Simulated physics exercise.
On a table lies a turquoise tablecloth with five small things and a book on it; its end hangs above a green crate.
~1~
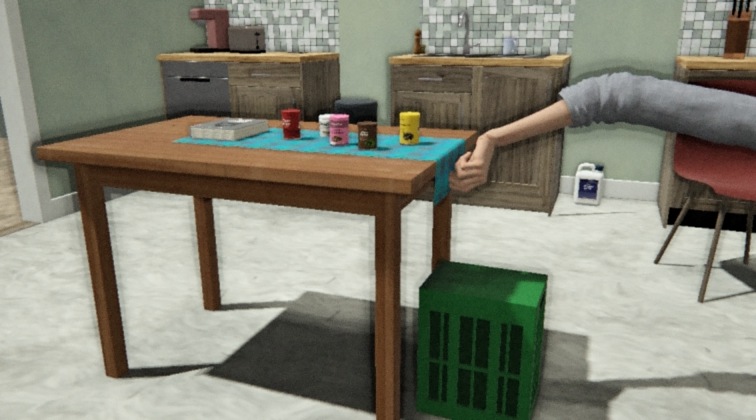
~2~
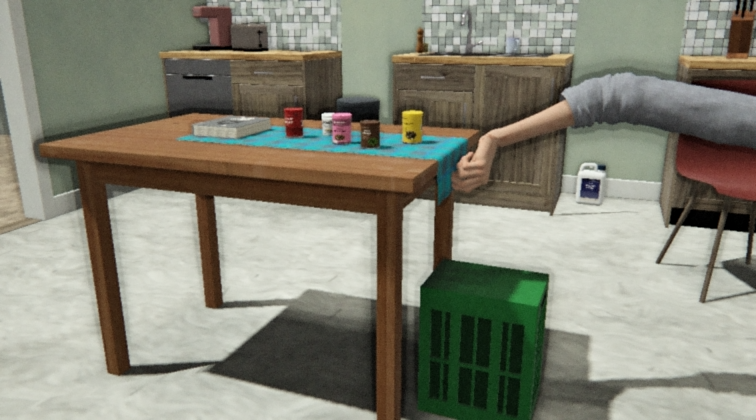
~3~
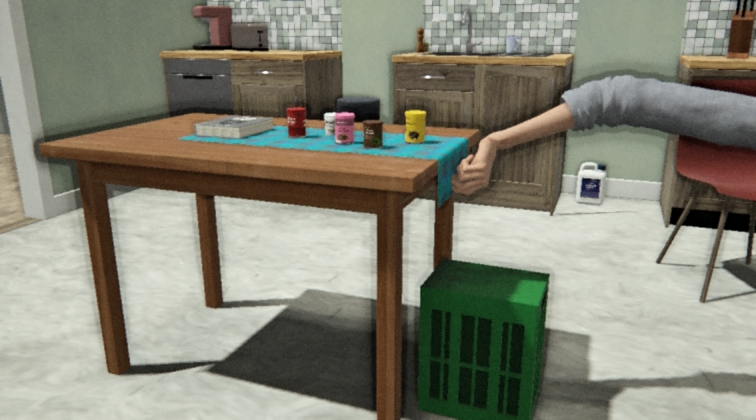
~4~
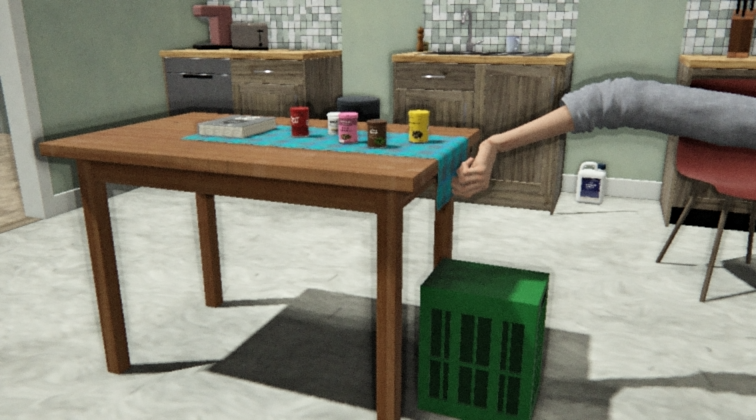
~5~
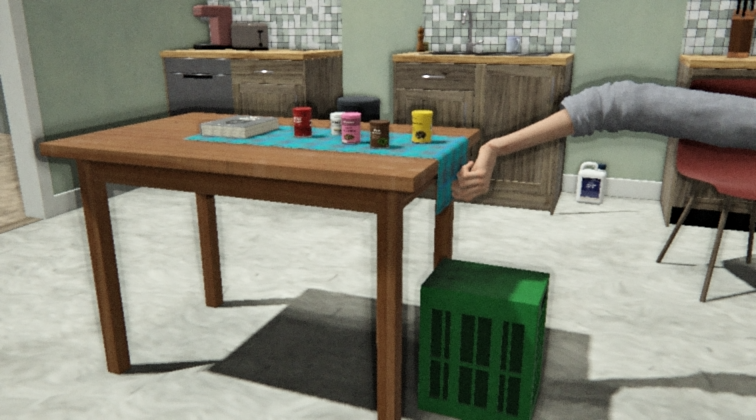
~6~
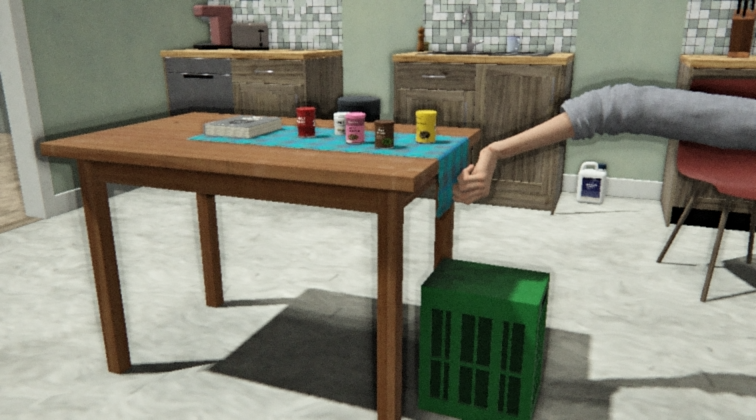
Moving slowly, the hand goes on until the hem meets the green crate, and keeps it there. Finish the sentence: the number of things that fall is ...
The number of things that fall is two.
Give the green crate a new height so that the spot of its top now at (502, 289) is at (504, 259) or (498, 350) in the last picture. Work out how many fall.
1 and 4.
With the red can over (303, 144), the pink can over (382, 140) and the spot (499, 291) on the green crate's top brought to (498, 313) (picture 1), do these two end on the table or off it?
Result: Red can still there, pink can gone.
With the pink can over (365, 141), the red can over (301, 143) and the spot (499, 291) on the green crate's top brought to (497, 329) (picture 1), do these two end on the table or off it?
Outcome: Pink can is gone; red can keeps its perch.
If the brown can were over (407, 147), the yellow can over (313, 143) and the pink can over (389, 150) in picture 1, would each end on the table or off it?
So the brown can leaves the top, the yellow can stays aboard, and the pink can leaves the top.
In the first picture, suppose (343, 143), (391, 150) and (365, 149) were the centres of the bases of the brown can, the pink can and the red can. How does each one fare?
As for the brown can, it stays aboard; the pink can goes off; the red can goes off.
Soon after, hem near (454, 237); all still up.
After that, hem on the crate; yellow can and brown can gone.
In the end, hem on the crate; yellow can and brown can gone. Over the edge go two.
